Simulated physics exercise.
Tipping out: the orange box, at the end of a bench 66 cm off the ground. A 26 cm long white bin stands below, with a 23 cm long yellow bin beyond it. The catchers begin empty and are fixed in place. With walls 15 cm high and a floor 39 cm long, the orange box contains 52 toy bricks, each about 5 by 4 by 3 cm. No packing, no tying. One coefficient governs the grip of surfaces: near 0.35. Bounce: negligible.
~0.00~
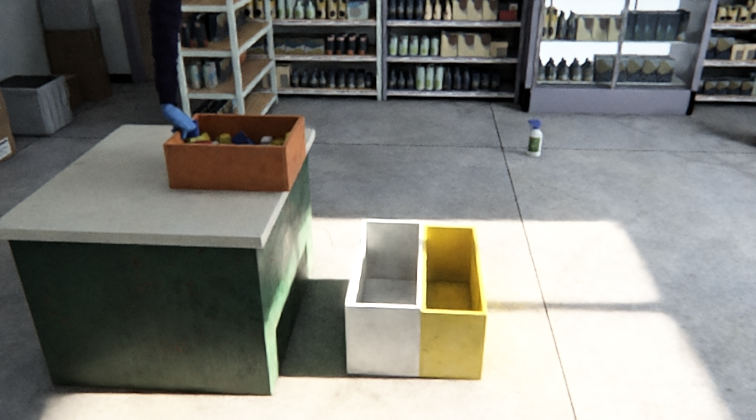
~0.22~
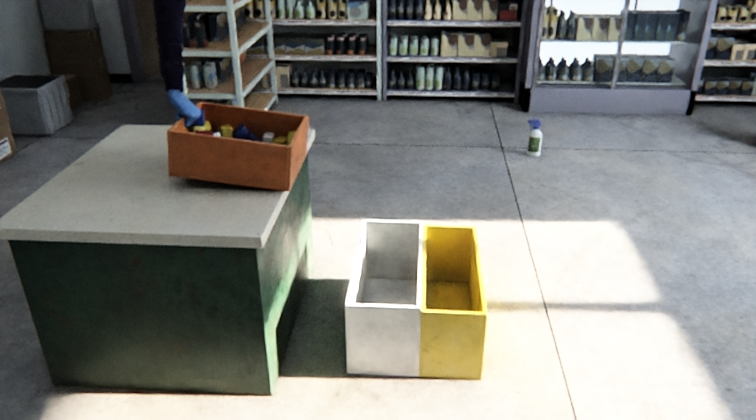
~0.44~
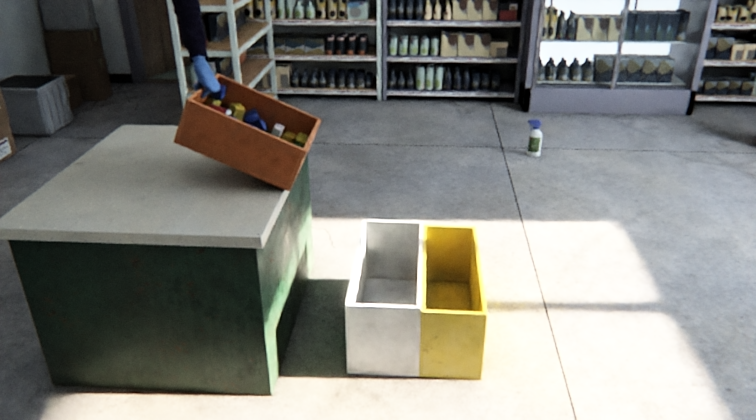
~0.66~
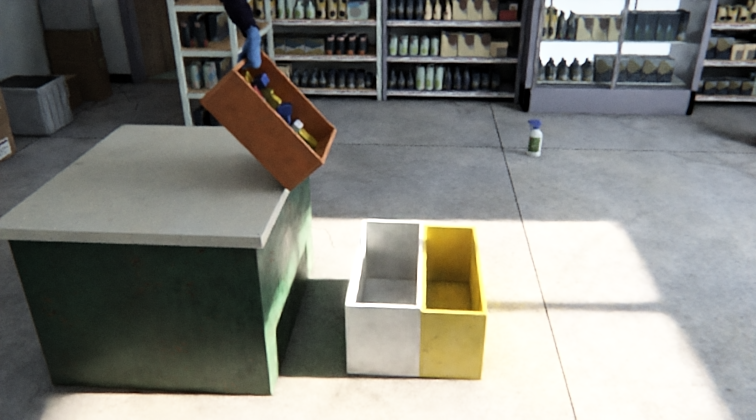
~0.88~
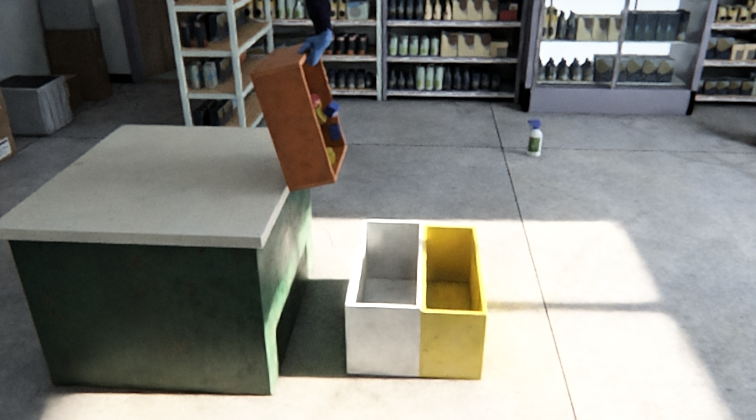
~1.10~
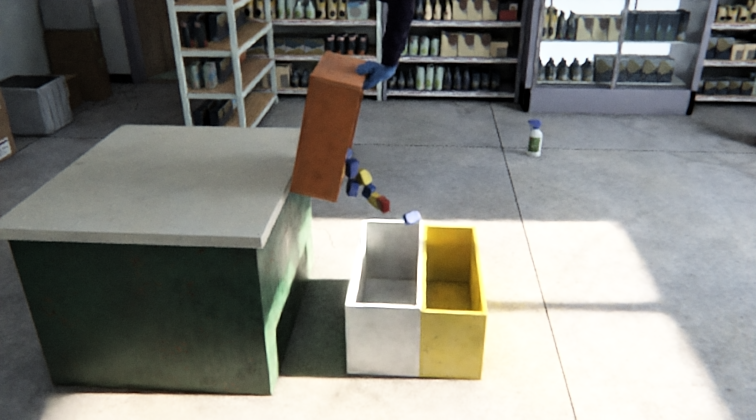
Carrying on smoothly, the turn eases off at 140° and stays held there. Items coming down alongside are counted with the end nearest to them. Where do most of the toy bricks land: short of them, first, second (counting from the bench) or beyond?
Nearer.
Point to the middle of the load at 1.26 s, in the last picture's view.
Centre: Approx. (344, 165).
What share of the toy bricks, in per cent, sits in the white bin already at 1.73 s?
About 90 per cent.
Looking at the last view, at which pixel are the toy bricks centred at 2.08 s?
Around (397, 311).
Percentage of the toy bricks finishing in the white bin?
About 90 per cent.
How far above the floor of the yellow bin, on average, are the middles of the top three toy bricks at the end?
Some 3 centimetres up.
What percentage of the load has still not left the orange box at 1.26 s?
Near 80 per cent, give or take.
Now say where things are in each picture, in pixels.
In the first picture (we follow the rim corner now nearest the camera), orange box at (282, 146); white bin at (417, 307); tilt 0°; nothing out yet.
Orange box at (288, 146); tilt 7°, in the second picture.
Orange box at (303, 149); tilt 24°, in the third picture.
Orange box at (321, 160); tilt 49°, in the fourth picture.
Orange box at (335, 178); tilt 76°, in the fifth picture.
Orange box at (337, 199); white bin at (417, 307); tilt 103°; 8 out, the lowest brick at (412, 218), in the sixth picture.
After 1.26 s, tilt 120°; 41 still in the orange box, 6 in the white bin, 1 in the yellow bin and 4 in the air.
After 1.45 s, tilt 134°; 11 still in the orange box, 10 in the white bin, 2 in the yellow bin and 29 in the air.
After 1.73 s, tilt 140°; 47 in the white bin and 5 in the yellow bin.
Outcome (at 2.08 s), 47 in the white bin and 5 in the yellow bin.
